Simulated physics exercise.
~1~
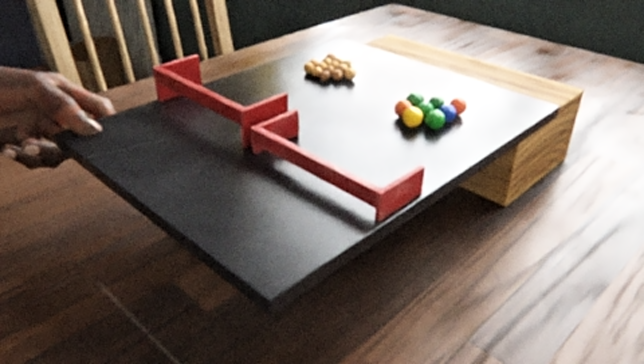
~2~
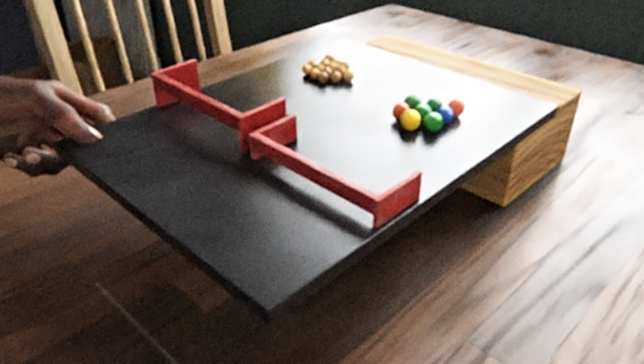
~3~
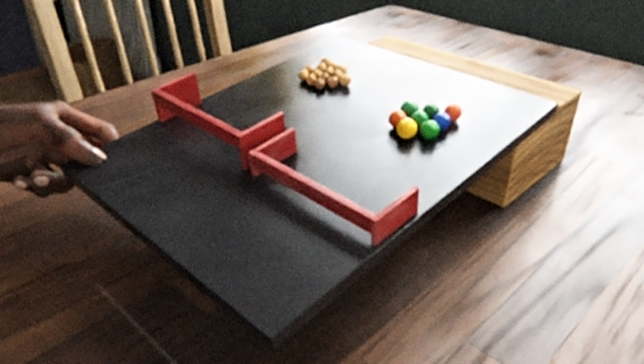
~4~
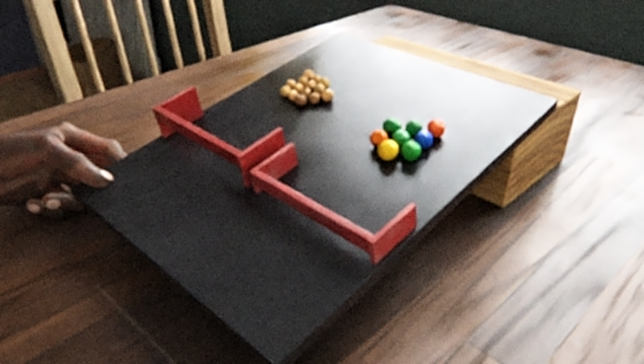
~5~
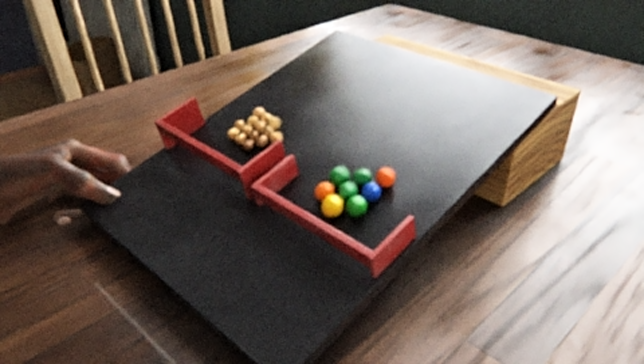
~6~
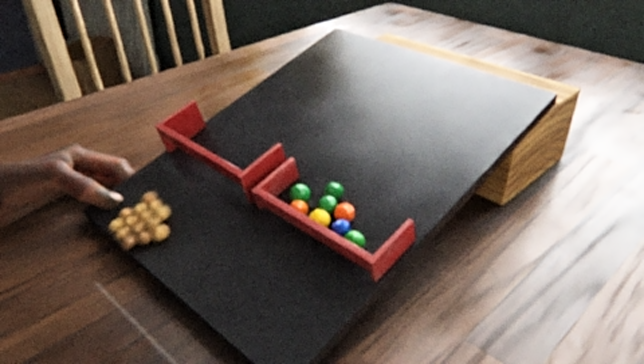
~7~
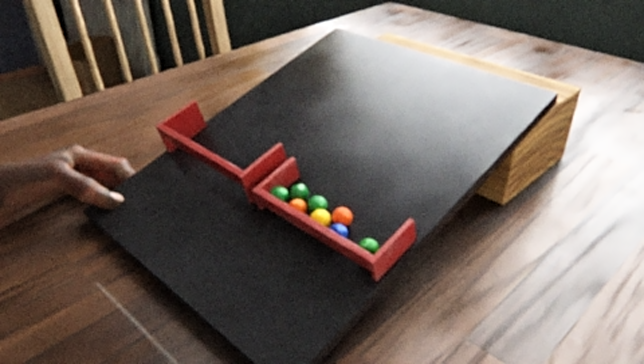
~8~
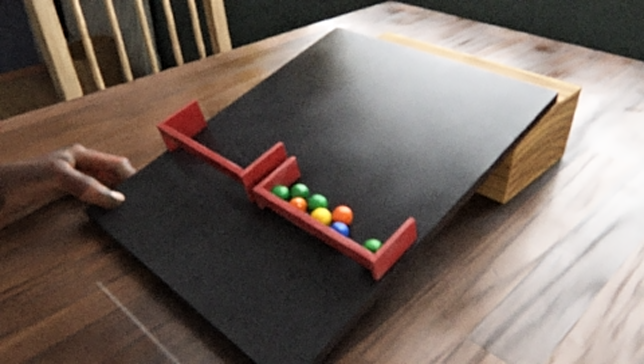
A hand tilts a black board until tan balls slip under one red bar, coloured ones stopping.
